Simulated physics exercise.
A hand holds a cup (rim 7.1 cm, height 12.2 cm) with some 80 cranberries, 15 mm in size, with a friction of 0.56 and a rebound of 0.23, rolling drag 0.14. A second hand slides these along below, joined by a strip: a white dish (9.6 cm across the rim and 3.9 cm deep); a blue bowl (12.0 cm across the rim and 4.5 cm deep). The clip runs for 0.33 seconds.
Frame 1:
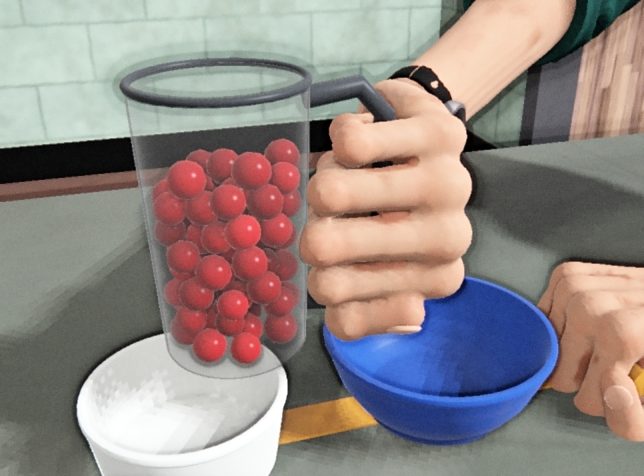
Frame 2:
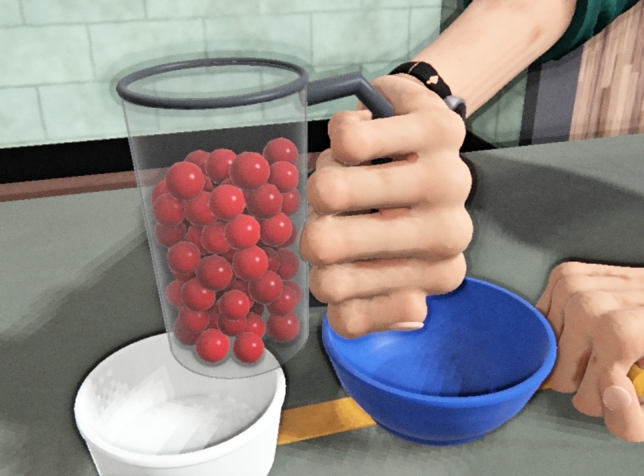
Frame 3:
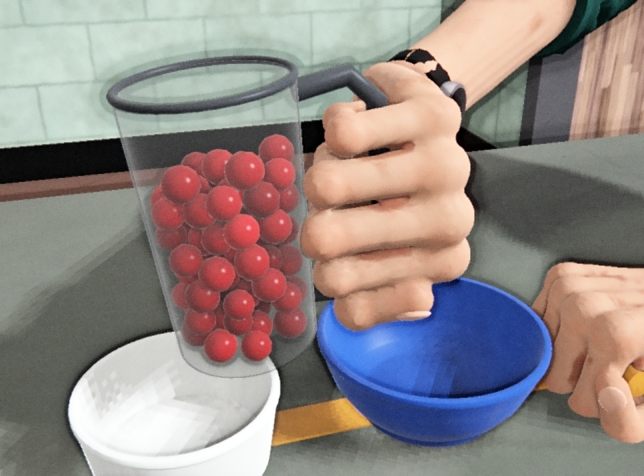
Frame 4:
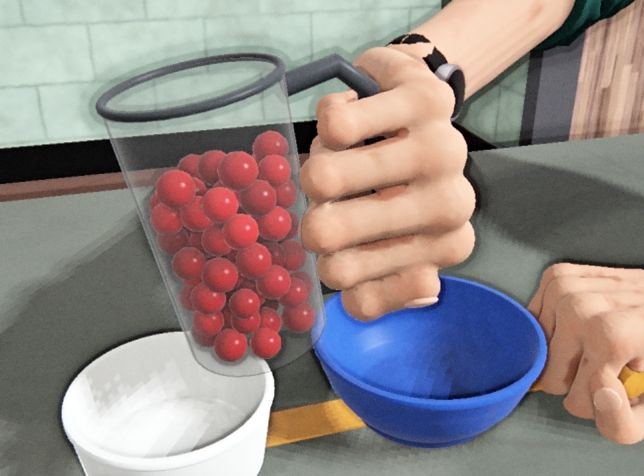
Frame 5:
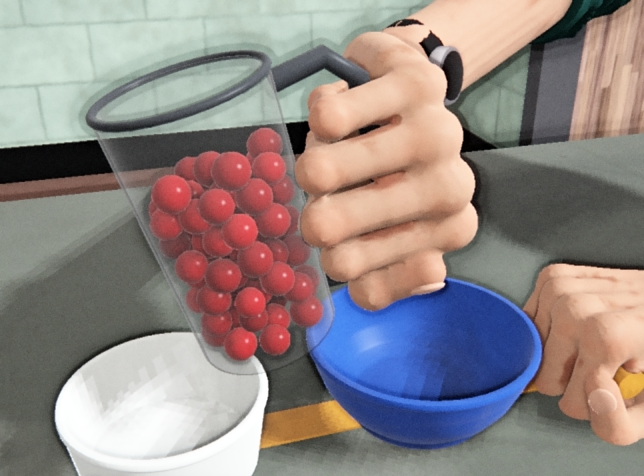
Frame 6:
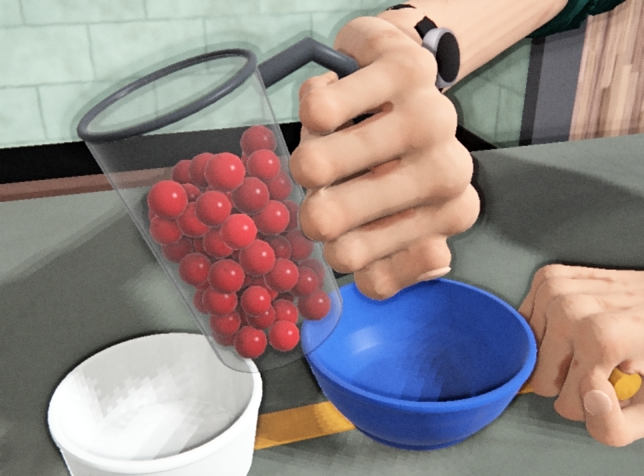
The video shows a hand gradually tilting a clear cup of red berries to the left above a white dish and a blue bowl, while another hand holds a yellow strip and the two dishes slide slightly left.
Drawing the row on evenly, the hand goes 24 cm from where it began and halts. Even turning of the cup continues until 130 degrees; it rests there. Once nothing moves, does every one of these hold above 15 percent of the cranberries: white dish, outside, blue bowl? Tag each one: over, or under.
Tags: White dish - over, outside - over, blue bowl - under.
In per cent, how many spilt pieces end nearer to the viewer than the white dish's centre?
Share of spill: Approx. 40 %.
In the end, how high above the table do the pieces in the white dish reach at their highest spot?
3.0 centimetres or so.
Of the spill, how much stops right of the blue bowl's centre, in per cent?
Roughly 50 per cent.
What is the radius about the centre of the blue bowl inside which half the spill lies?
I'd say close to 8 cm.
Then, 1.60 s after the last picture, tilt 130 degrees; outside 25 %, cup 25 %, white dish 30 %, in the air 15 %; middle of all pieces on or above the table near (113, 397).
Then, 2.94 s after the last picture, tilt 130 degrees; outside 60 %, white dish 35 %.
Then, 4.17 s after the last picture, tilt 130 degrees; outside 60 %, white dish 35 %.
Then, 5.34 s after the last picture, tilt 130 degrees; outside 60 %, white dish 35 %.
In the end, outside 65 %, cup 0 %, blue bowl 0 %, white dish 35 %.
